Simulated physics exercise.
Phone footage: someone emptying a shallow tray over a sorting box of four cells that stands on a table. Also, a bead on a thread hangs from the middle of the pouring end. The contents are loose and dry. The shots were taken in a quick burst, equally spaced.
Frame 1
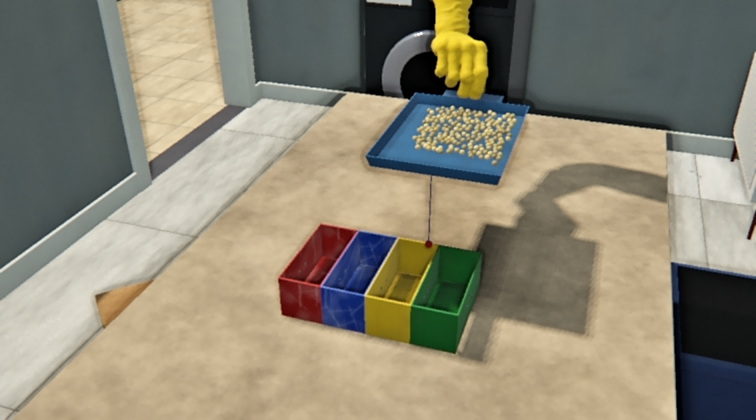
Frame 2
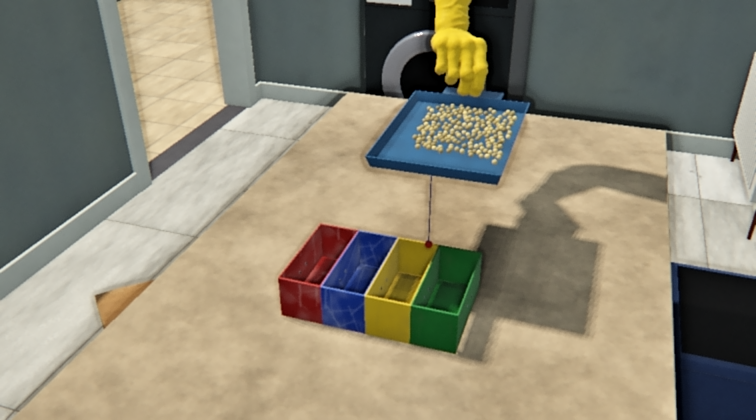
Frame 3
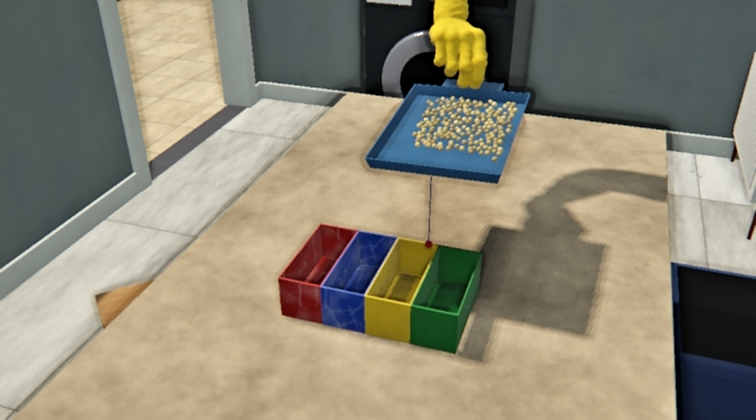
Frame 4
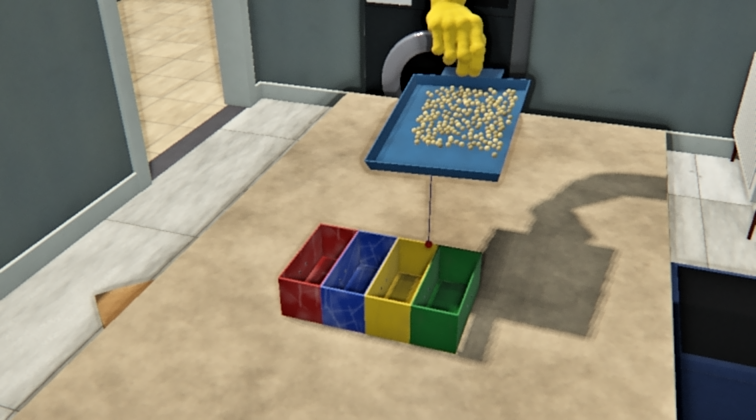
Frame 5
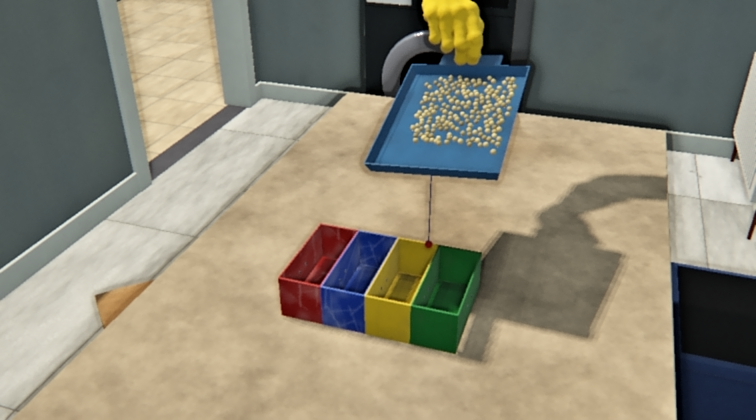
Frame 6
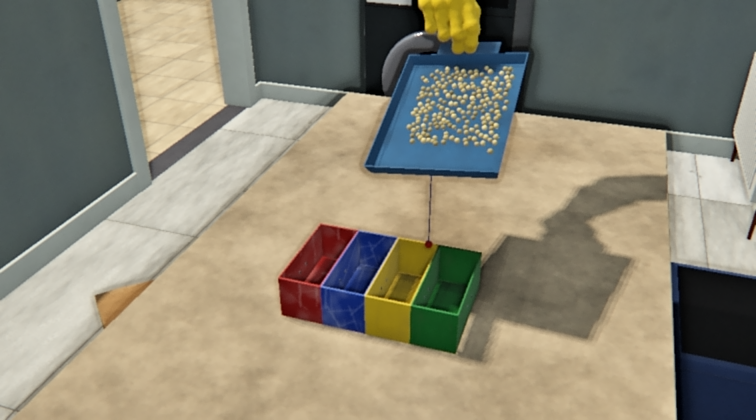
In a grey-walled room with a pale doorway at left, a fixed, raised view looks down on a mottled tan table. A yellow-gloved hand is at the far edge of a blue tray of small cream-coloured beans, with a bead on a thread below, above joined red, blue, yellow and green cells. The tray starts level, then its far side rises, its near edge dipping slightly left, and the beans shift and spread.
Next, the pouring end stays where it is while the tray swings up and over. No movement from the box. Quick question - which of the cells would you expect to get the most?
I would expect the blue cell to get the most.
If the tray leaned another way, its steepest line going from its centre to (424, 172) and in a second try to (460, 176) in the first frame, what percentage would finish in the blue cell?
Lab note: Try 1 = 30 %, try 2 = 0 %.
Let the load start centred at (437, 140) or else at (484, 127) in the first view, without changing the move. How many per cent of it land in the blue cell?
Roughly 70 % and then 60 %.
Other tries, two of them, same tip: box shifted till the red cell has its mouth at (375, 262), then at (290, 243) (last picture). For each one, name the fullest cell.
That red cell, then the yellow one.
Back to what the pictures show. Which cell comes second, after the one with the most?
Yellow.
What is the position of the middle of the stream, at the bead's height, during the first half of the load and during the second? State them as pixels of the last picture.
The leading part at (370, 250), the rest of it at (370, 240).
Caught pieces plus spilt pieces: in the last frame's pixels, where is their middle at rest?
I'd say the middle ends up at about (364, 292).
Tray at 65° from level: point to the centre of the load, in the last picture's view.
Roughly at (387, 177).
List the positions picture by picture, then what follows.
Corners of the pouring end (370, 155) and (498, 173), level; middle of the load (461, 130), soya beans; bead on its thread (429, 244); red cell (301, 297); blue cell (343, 306); yellow cell (388, 316); green cell (434, 326), in the first frame.
Corners of the pouring end (370, 155) and (498, 173), level; middle of the load (461, 129), in the second frame.
Corners of the pouring end (370, 157) and (498, 172), tipped barely, lowest at the left corner; middle of the load (461, 123), in the third frame.
Corners of the pouring end (369, 159) and (497, 171), tipped a little, lowest at the left corner; middle of the load (461, 116), in the fourth frame.
Corners of the pouring end (369, 161) and (496, 170), tipped clearly, lowest at the left corner; middle of the load (459, 109), in the fifth frame.
Corners of the pouring end (368, 164) and (495, 169), tipped clearly, lowest at the left corner; middle of the load (456, 104), almost all on the move; red cell (301, 297); blue cell (343, 306); yellow cell (388, 316); green cell (434, 326), in the sixth frame.
Just after the last frame, tray tipped steeply; roughly two thirds on the tray; about a tenth in the blue cell; just a few in the red cell; just a few in the yellow cell; roughly a quarter falling or outside the box.
A moment on, tray tipped past a quarter turn; about a tenth on the tray; roughly half in the blue cell; about a tenth in the yellow cell; just a few in the red cell; roughly a quarter falling or outside the box.
Further on, tray tipped past a quarter turn; the larger part in the blue cell; roughly a quarter in the yellow cell; just a few in the red cell; just a few falling or outside the box.
When it is over, tray tipped past a quarter turn; the larger part in the blue cell; roughly a quarter in the yellow cell; just a few in the red cell; not one in the green cell; just a few outside the box.
